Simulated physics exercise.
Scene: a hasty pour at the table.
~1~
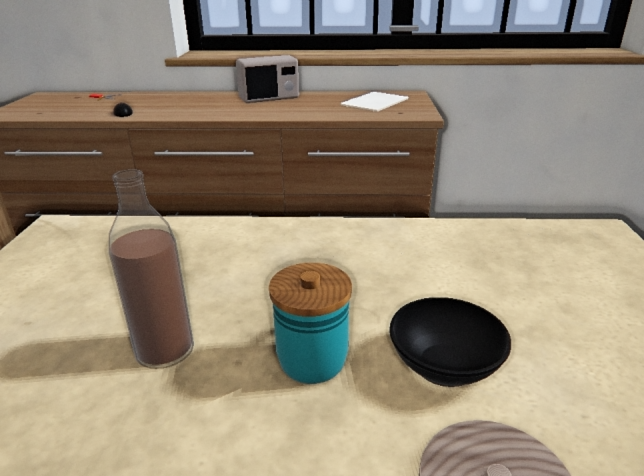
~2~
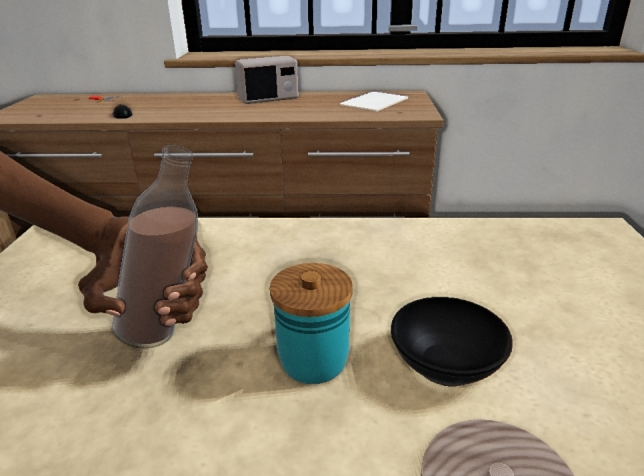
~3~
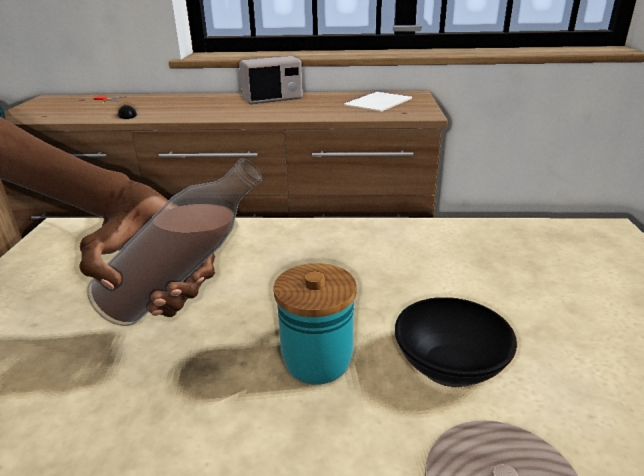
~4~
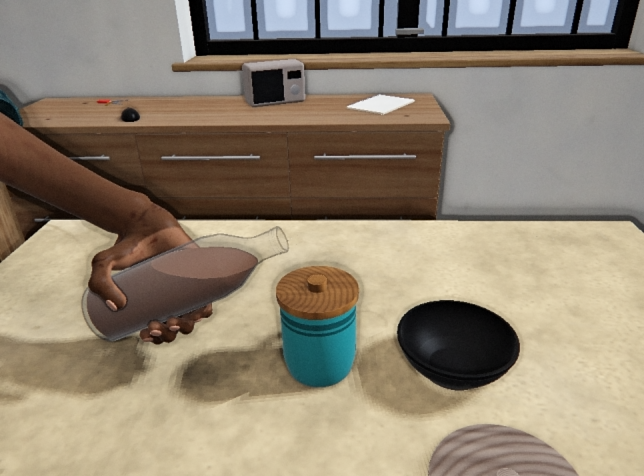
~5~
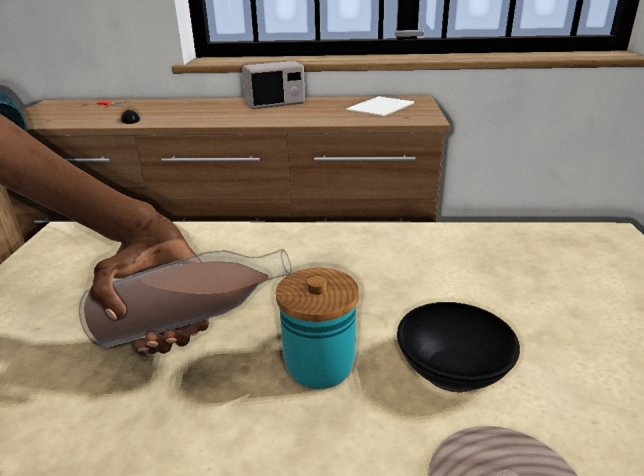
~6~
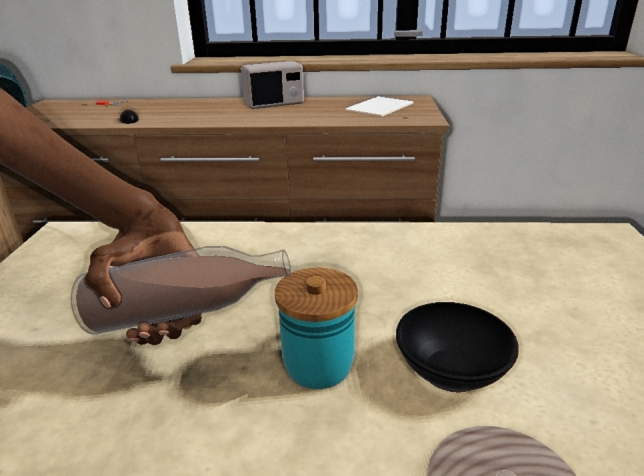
A hand grasping a bottle of brown liquid, lifting it and tilting it rightward beside a lidded teal jar and black bowl.
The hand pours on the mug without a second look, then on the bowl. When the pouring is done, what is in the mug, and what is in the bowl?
The mug does not contain it. The bowl contains it.
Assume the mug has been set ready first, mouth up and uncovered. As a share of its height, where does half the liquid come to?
Around 60 percent.
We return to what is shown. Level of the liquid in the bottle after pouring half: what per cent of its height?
About 30 %.
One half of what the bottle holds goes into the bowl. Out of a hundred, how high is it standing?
Close to 75 in a hundred, I think.
A moment on, it hits the lid of the mug and runs off.
Further on, the cocoa goes into the bowl.
When it is over, the mug is empty, in a puddle; the bowl has its share inside.
